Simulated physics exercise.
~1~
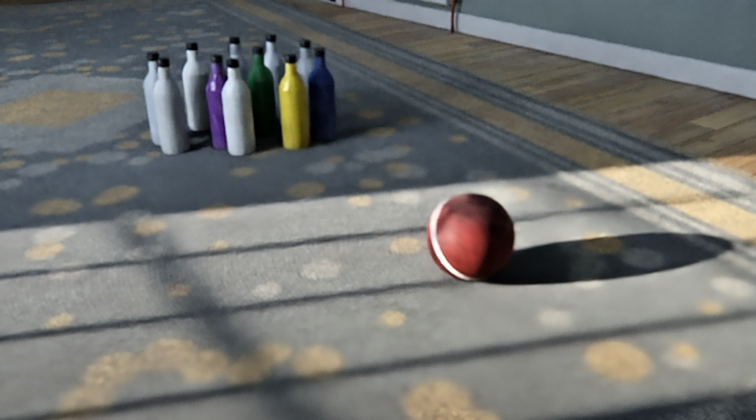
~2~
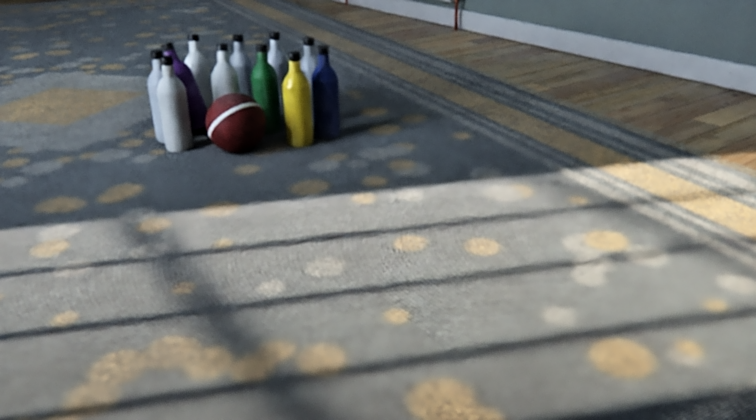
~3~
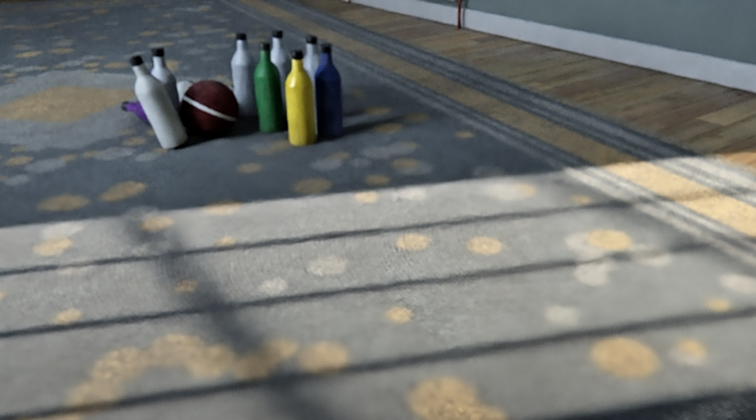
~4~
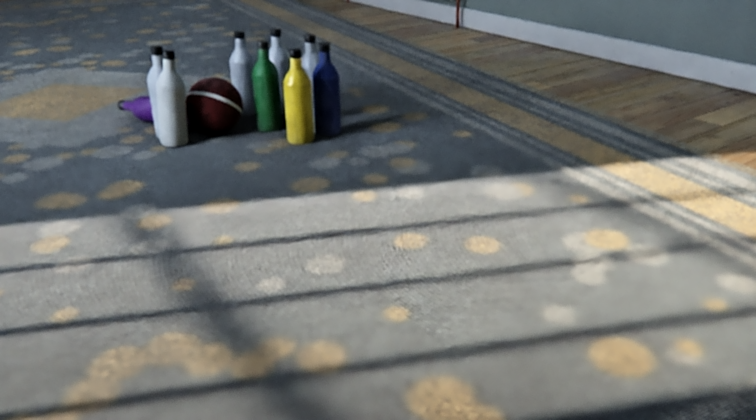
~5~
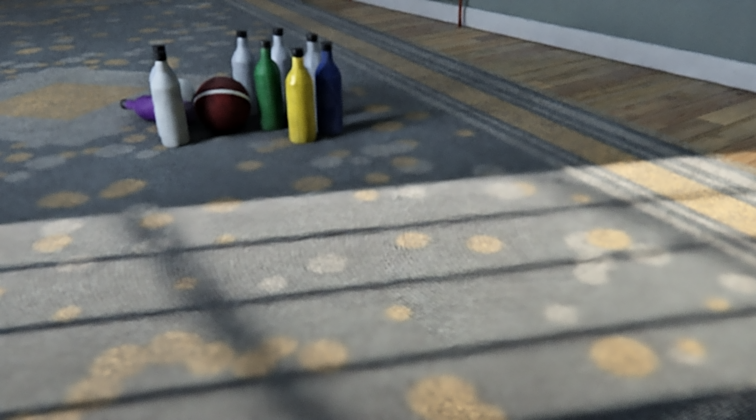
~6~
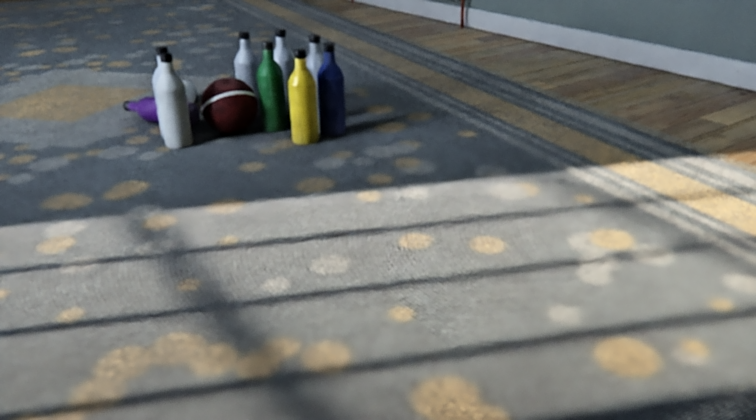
On a patterned carpet, a red ball rolls into capped bottles, toppling the purple one and others.
